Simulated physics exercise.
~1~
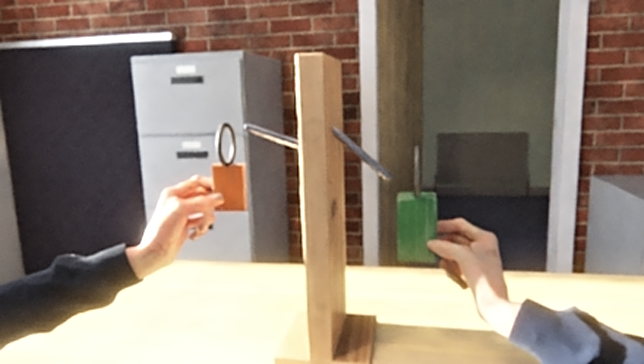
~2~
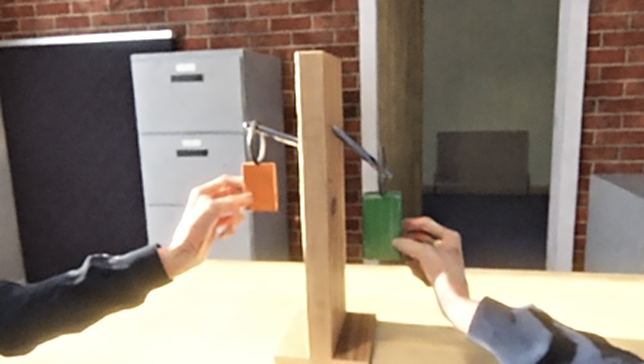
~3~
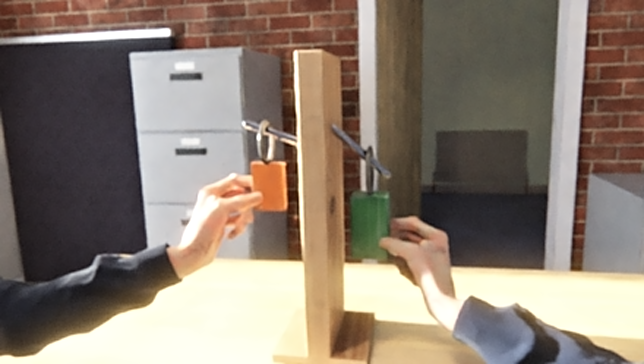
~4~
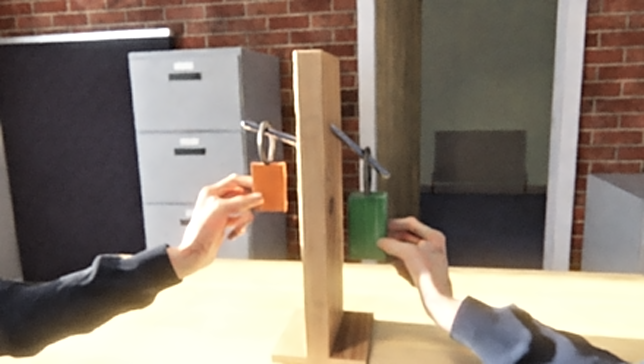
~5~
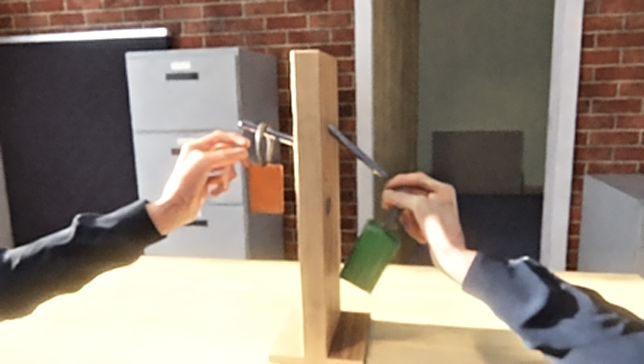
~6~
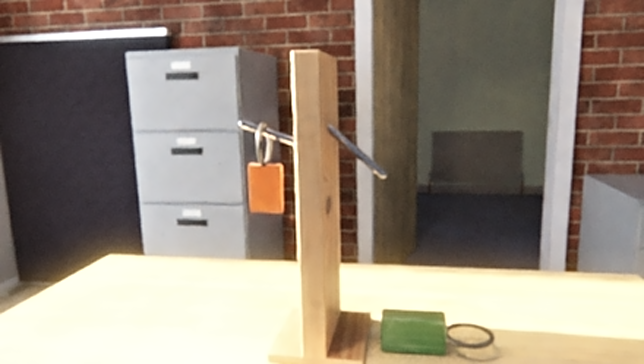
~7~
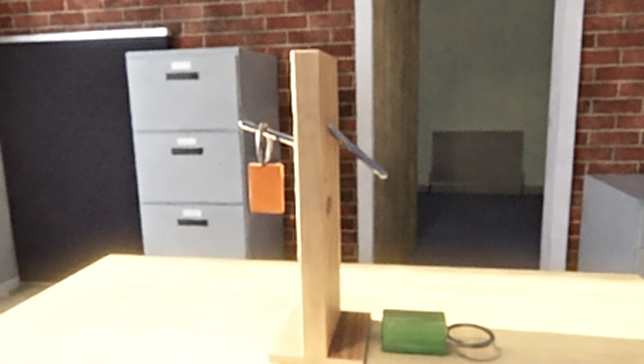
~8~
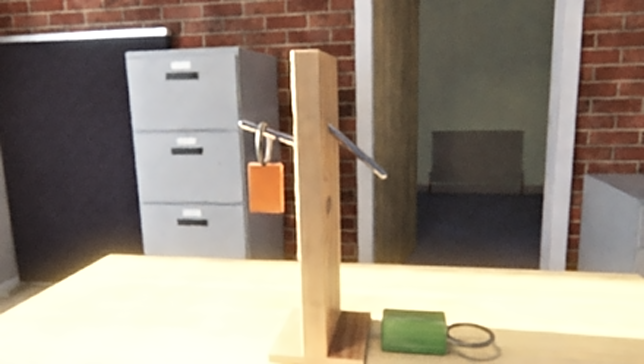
A green block hung beside an orange tag slips off its peg onto the table.
